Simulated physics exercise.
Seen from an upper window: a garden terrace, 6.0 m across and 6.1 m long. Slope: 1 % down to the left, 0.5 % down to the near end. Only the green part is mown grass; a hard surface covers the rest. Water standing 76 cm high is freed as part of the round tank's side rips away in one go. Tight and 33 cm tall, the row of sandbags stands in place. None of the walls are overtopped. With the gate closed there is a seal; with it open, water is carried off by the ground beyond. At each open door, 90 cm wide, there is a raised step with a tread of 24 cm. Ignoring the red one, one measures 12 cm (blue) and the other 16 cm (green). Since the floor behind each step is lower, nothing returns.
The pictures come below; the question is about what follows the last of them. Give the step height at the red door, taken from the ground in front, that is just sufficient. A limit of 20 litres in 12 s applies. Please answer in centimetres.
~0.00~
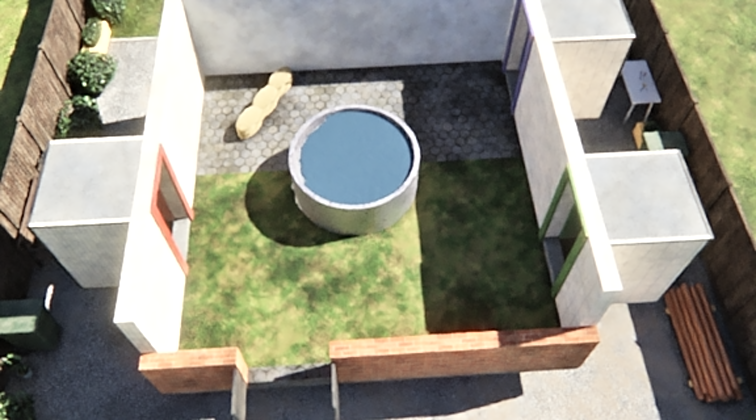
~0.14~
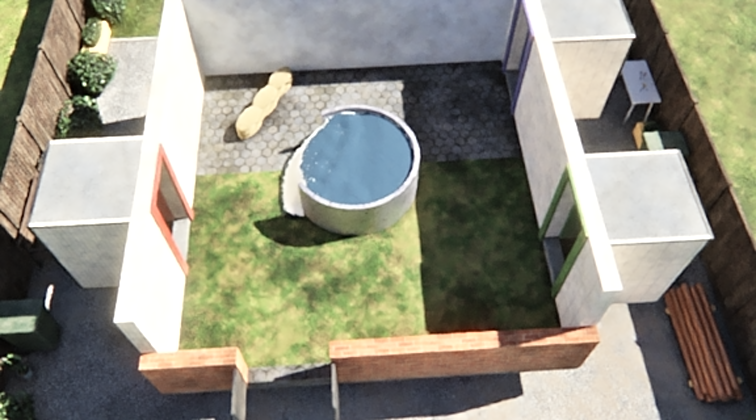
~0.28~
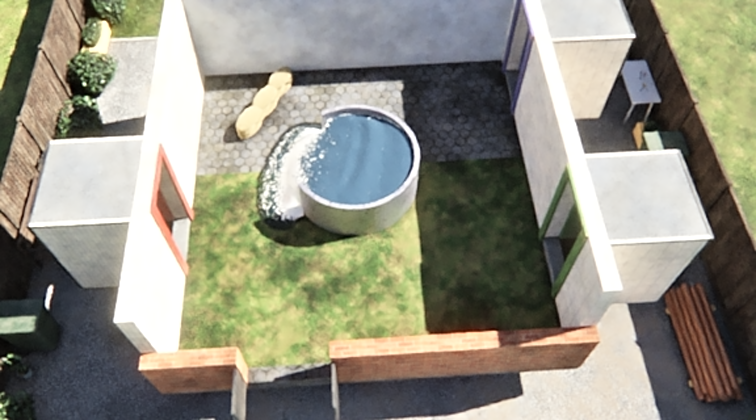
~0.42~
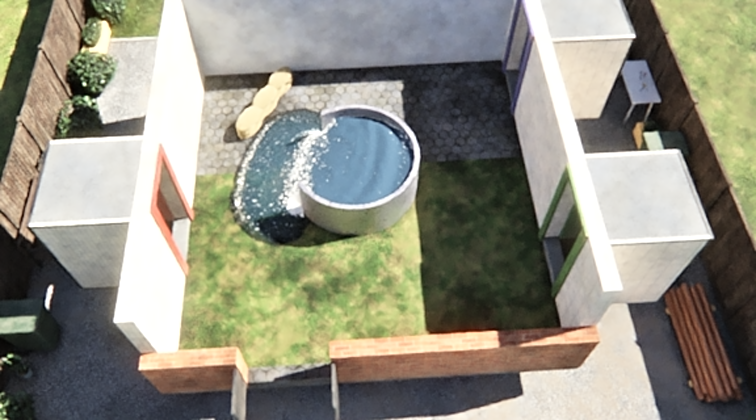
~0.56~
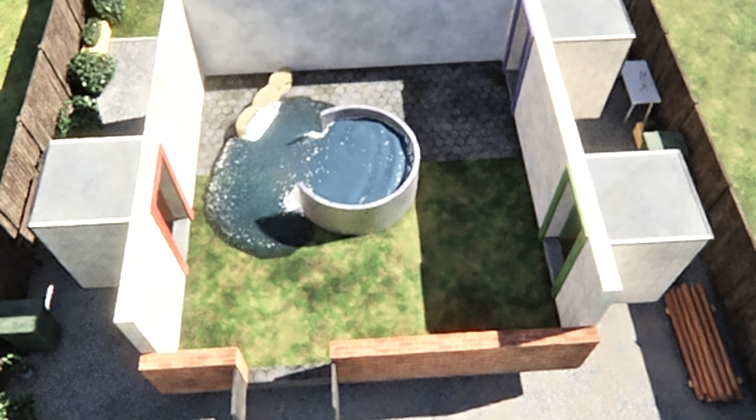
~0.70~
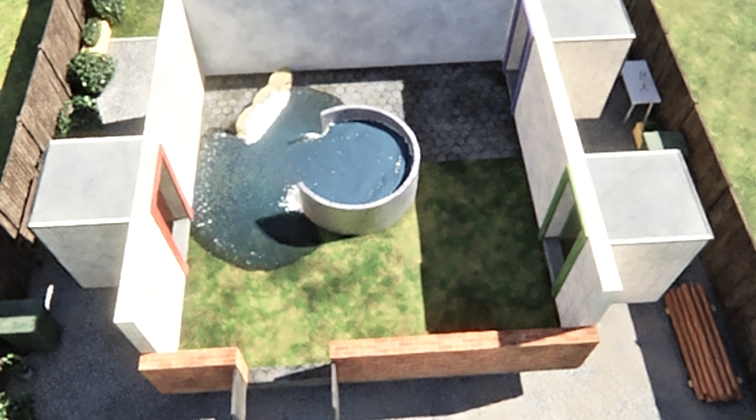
Roughly 17 cm above the ground in front.
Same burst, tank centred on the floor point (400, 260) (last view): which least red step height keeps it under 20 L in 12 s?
About 26 cm.
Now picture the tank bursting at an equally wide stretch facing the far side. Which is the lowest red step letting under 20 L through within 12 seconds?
Required height: Approx. 6.5 cm.
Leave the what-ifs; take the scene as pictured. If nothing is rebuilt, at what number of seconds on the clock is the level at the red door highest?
At about 1.8 s.
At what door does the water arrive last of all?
I'd go with the green door.
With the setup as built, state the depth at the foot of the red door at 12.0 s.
A ruler would read roughly 7.5 cm.
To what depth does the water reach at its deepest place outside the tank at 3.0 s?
Max depth: About 36 cm.
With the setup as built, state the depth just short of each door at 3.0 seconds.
In cm - blue: 0, green: 0, red: 16.
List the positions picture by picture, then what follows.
The first frame shows still water, 76 cm deep, in the round tank at (354, 157); the red door at (172, 213) is dry.
In the second frame, the front is at (285, 208), 0.3 m from the gap at (299, 164); 0.4 m2 of floor is wet, 76 cm left at the back.
In the third frame, water pours out at (299, 166) and has run 0.7 m, to (264, 216); about 11 cm deep outside, 76 cm at the back.
In the fourth frame, the gap is at (299, 167), the front 1.2 m out at (264, 127); the back of the round tank holds 72 cm.
In the fifth frame, water pours out at (299, 168) and has run 1.6 m, to (209, 213); about 8 cm deep outside, 65 cm at the back.
In the sixth frame, the gap is at (299, 168), the front 2.0 m out at (198, 153); the back of the round tank holds 66 cm; 0.2 m in a straight line remain to the red door at (172, 213).
After 1.4 s water covers 25 % of the floor, deepest (51 cm) near (197, 161); 20 cm at the red door, 7 litres in over its 12 cm step.
After 3.0 s water covers 50 % of the floor, deepest (36 cm) near (277, 77); 16 cm at the red door, 50 litres in over its 12 cm step.
After 12.0 s water covers 95 % of the floor, deepest (10 cm) near (435, 355); 8 cm at the red door, 58 litres in over its 12 cm step.
At the red door as built, the water arrived by 0.8 s and peaked near 23 cm at 1.8 s.
Run again over the same 12 s with other heights there, 33 litres in over 15 cm, 10 litres over 20 cm. The limit of 20 litres is kept from about 17 cm up.
